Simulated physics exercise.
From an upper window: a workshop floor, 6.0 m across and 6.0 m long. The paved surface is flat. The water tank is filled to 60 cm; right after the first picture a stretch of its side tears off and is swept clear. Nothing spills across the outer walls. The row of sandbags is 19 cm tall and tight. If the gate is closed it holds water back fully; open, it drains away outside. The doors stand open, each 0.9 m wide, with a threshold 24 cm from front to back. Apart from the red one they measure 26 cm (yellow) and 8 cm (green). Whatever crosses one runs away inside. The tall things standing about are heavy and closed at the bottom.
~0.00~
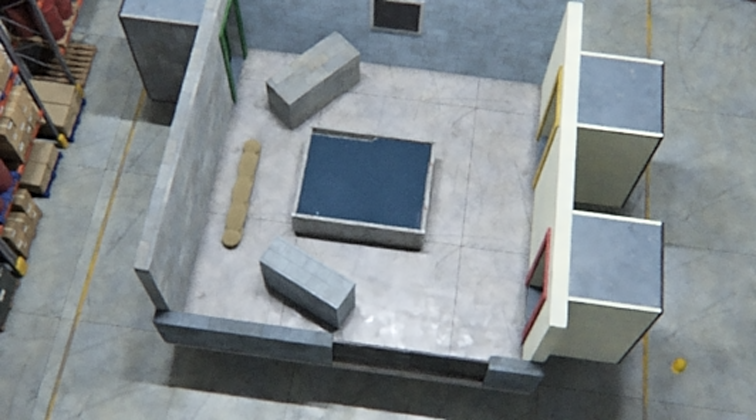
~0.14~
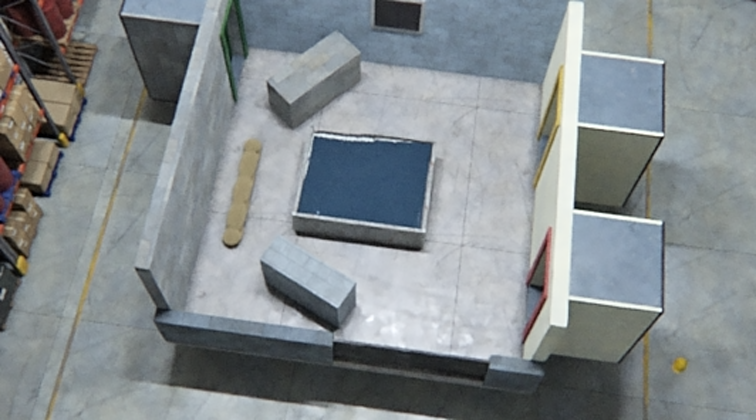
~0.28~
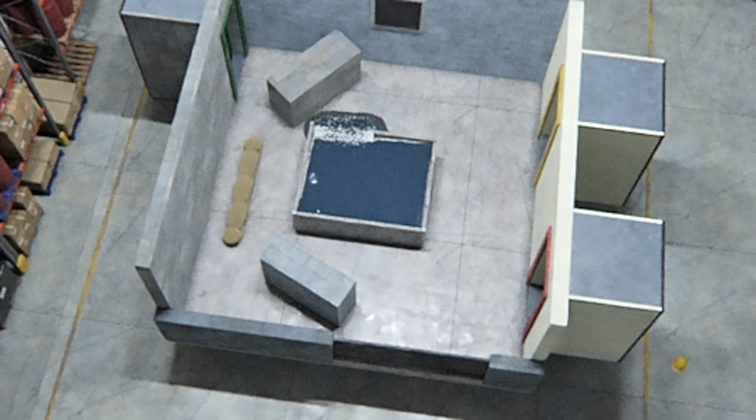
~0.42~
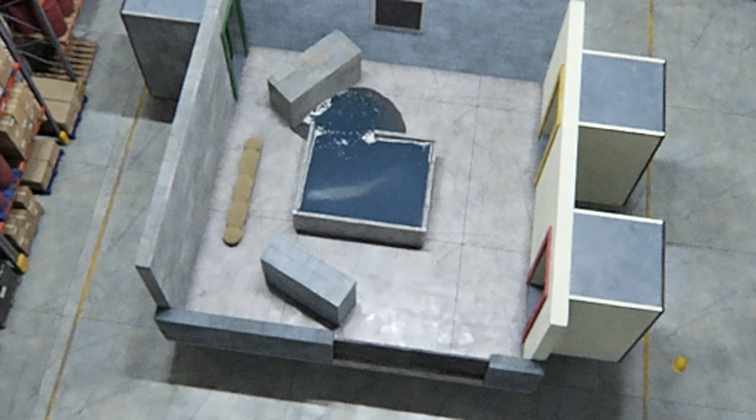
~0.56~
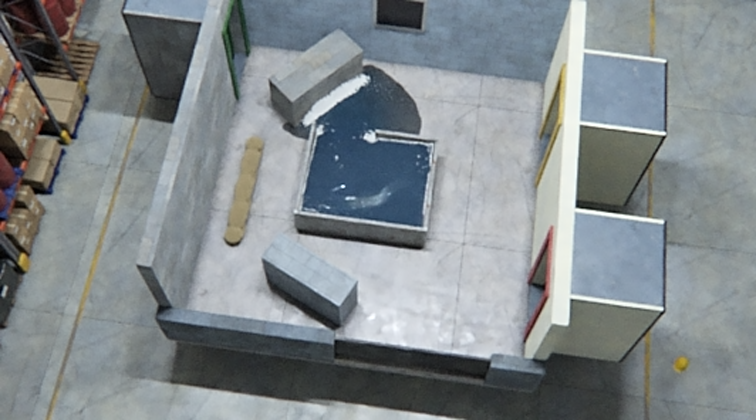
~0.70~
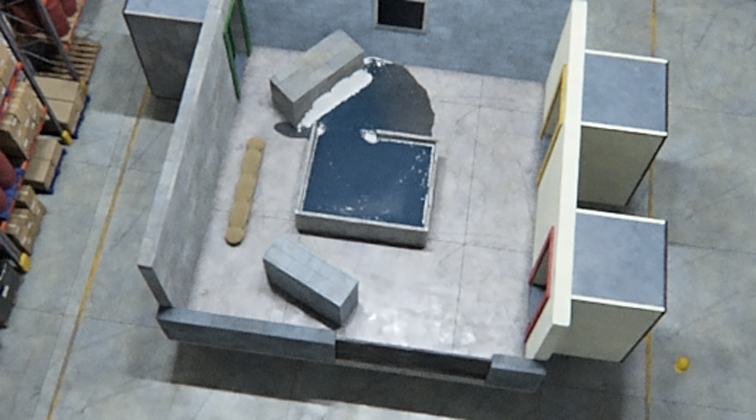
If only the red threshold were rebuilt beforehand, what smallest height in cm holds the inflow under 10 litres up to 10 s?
Some 9 cm above the ground.
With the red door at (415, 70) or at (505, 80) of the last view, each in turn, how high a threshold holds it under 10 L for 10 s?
Roughly 32 and 20 cm.
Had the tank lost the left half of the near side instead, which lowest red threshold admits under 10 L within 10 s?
Then roughly 18 cm.
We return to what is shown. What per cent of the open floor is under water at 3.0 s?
About 40 per cent.
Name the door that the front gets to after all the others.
Last comes the red one.
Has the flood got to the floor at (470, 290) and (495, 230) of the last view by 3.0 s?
In that order: Not reached, dry.
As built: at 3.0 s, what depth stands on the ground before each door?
In cm: Red 0, yellow 18, green 1.
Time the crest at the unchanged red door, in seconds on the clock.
Around 9.5 s.
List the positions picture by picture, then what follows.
The water tank at (366, 179) is whole and still, 60 cm deep; the red door at (536, 290) is dry, in the first frame.
The gap is on the far side, the front 0.3 m out at a hidden place; the back of the water tank holds 60 cm, in the second frame.
The gap is on the far side, the front 0.7 m out at (359, 116); the back of the water tank holds 60 cm, in the third frame.
Water pours out on the far side and has run 1.3 m, to (349, 91); about 9 cm deep outside, 60 cm at the back, in the fourth frame.
The front is at (366, 69), 1.8 m from the gap on the far side; 2.5 m2 of floor is wet, 58 cm left at the back, in the fifth frame.
The front is at (395, 65), 2.0 m from the gap on the far side; 3.0 m2 of floor is wet, 52 cm left at the back; 3.9 m in a straight line remain to the red door at (539, 289), in the sixth frame.
After 1.4 s water covers 15 % of the floor, deepest (48 cm) near (318, 117); it has not reached the red door.
After 3.0 s water covers 40 % of the floor, deepest (36 cm) near (543, 100); it has not reached the red door.
After 10.0 s water covers 95 % of the floor, deepest (15 cm) near (351, 317); 12 cm at the red door, 2 litres in over its 12 cm threshold.
At the red door as built, the water arrived by 3.7 s and peaked near 13 cm at 9.4 s.
With a threshold of 7 cm, 19 litres would have come in within the 10 s; with 11 cm, 4 litres. So under 10 litres takes about 9 cm.
